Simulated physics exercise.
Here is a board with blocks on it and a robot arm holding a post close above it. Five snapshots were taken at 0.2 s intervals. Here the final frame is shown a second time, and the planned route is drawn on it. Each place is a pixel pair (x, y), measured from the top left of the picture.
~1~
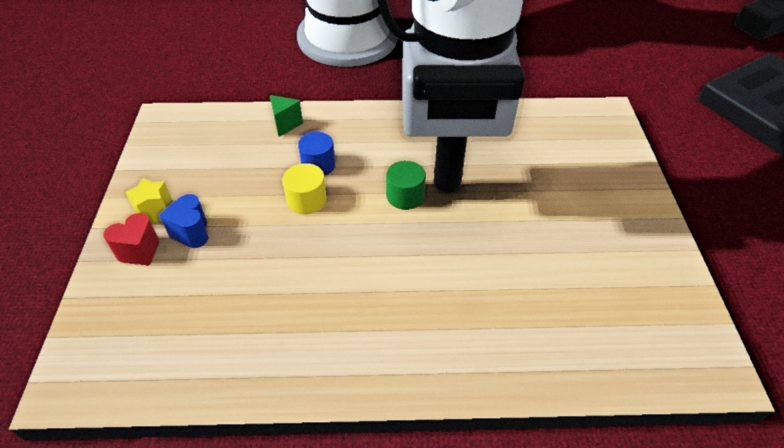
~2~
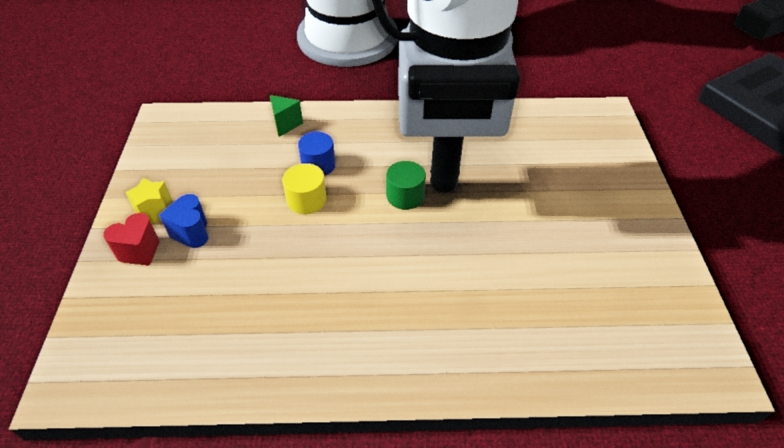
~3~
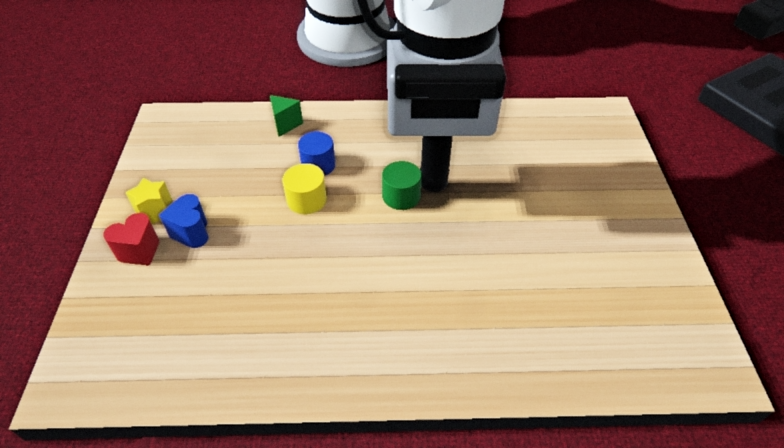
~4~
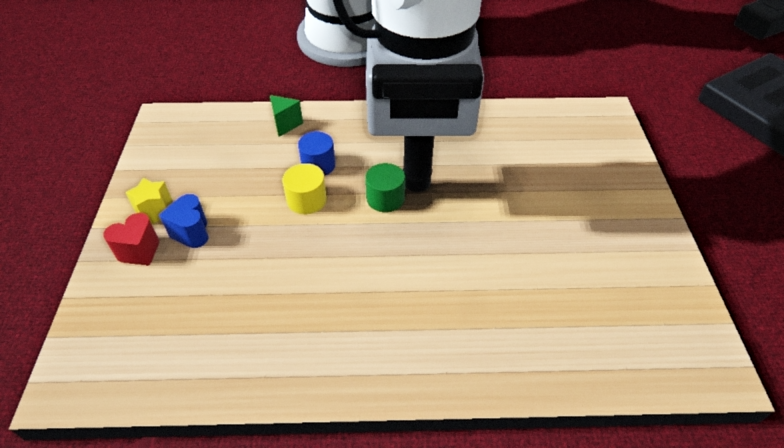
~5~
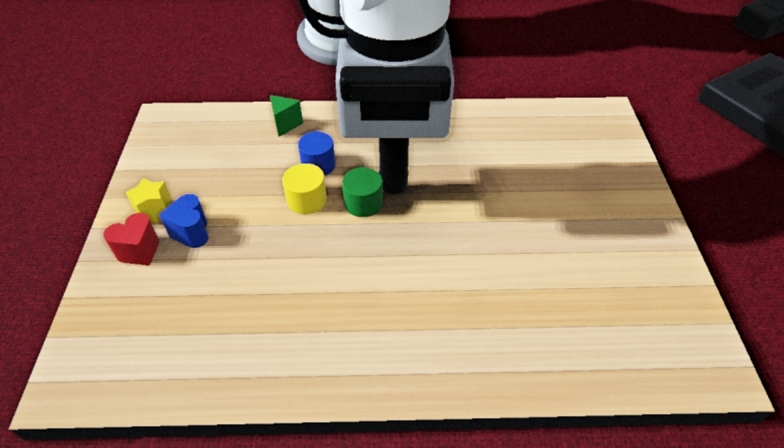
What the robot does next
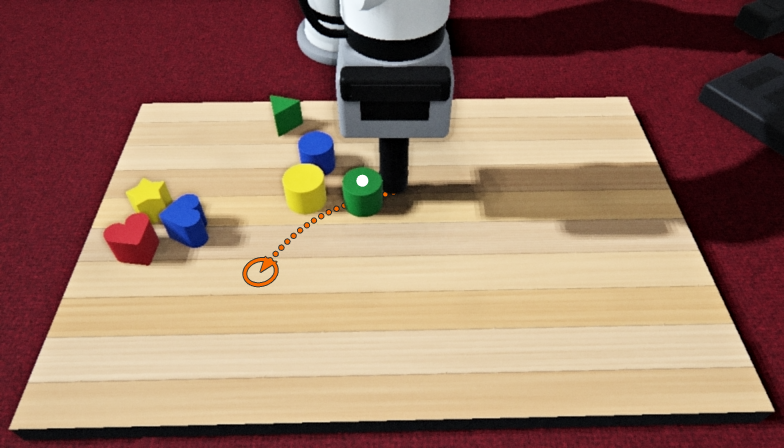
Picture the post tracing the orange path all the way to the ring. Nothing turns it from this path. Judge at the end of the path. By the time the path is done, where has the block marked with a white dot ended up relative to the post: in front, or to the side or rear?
The block stays ahead.
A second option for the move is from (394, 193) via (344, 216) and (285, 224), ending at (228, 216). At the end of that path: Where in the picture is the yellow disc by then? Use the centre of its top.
The answer is (280, 176).
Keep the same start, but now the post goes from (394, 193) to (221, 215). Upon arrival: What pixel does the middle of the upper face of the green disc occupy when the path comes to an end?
My estimate: (298, 209).
Path on the board, from (394, 193) via (343, 206) and (297, 233), ending at (261, 272); the dot is on the green disc.
The first path, step by step. One third of the way, post (341, 199); yellow disc (287, 179); green disc (311, 201).
Two thirds of the way, post (296, 226); yellow disc (287, 179); green disc (265, 232).
At the end, post (259, 265); yellow disc (287, 179); blue disc in place; green disc (217, 267).
